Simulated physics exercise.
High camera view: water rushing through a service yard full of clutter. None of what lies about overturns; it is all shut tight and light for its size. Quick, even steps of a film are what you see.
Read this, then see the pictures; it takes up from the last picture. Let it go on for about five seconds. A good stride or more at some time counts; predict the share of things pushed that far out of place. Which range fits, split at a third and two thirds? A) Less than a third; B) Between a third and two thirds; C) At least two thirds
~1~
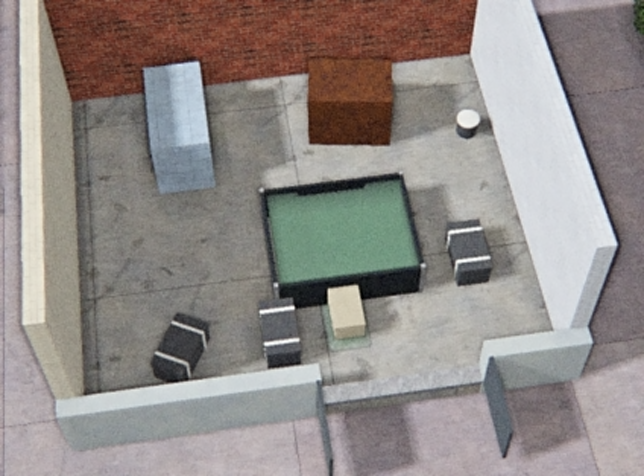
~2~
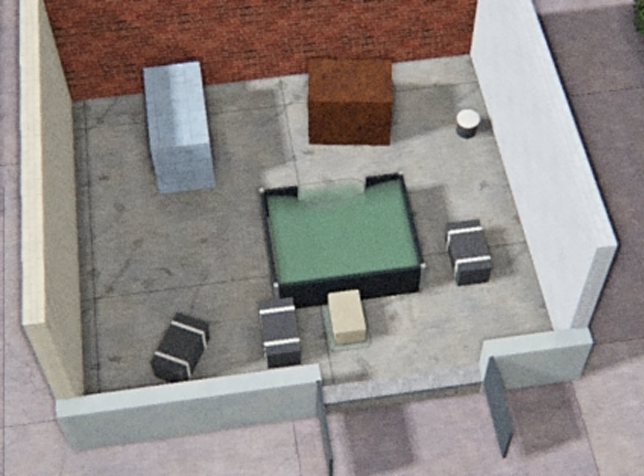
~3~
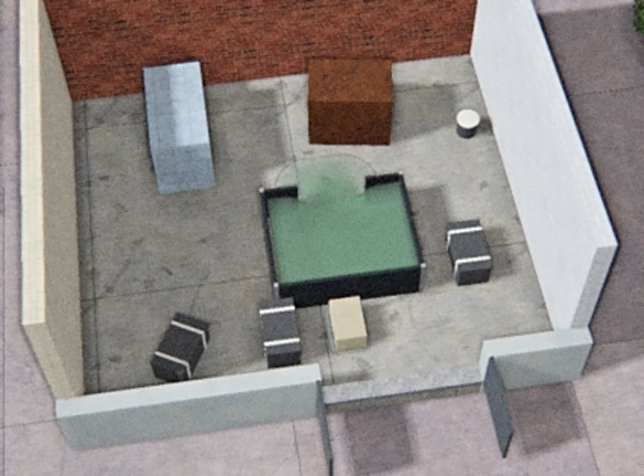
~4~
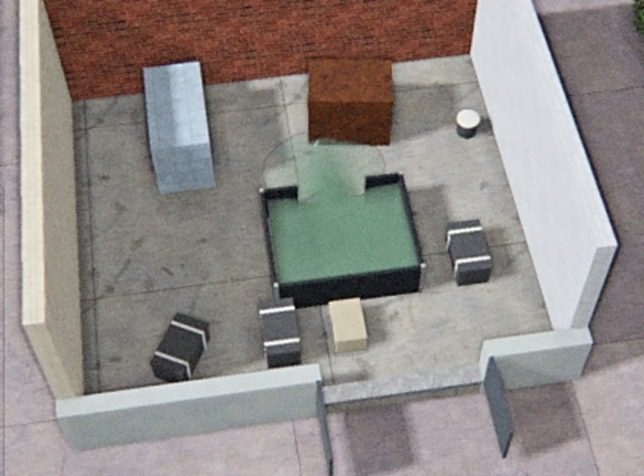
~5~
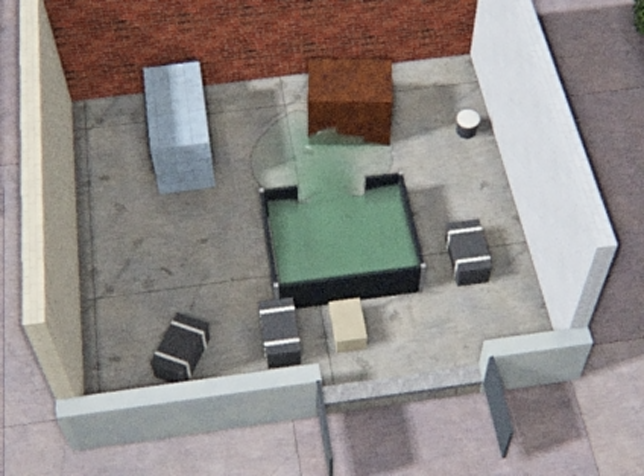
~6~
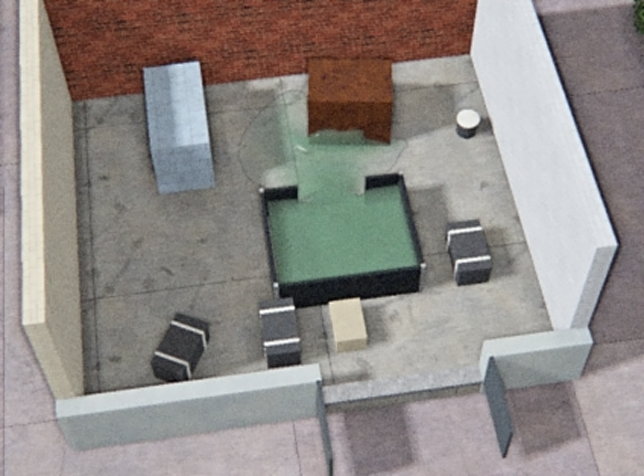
A.
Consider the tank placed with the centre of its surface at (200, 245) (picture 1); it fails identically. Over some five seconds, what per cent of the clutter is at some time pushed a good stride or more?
Close to 0 %.
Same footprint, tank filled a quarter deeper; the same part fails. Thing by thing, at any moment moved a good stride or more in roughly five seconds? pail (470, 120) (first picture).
As for that object: Went the full length.
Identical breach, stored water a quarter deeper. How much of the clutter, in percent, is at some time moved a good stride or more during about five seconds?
By my count, 20 %.
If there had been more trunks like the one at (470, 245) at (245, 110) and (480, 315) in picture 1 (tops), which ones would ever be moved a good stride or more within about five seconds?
I'd say got there for the first, then never got there for the second.
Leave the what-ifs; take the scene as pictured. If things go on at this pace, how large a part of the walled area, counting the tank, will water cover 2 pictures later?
I'd put it at around 20 in a hundred.
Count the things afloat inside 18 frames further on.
In total, 1.
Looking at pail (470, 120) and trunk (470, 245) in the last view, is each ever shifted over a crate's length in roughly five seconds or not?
Well, the first one cleared the mark, while the second remained nearby.
A moment on, 0 of 5 are well off their spots; 0 afloat.
Next, 0 of 5 are well off their spots; 1 afloat.
Later, 1 of 5 are well off their spots; 1 afloat.
In the end, 1 of 5 are well off their spots, and 1 have been at some point; 1 afloat.
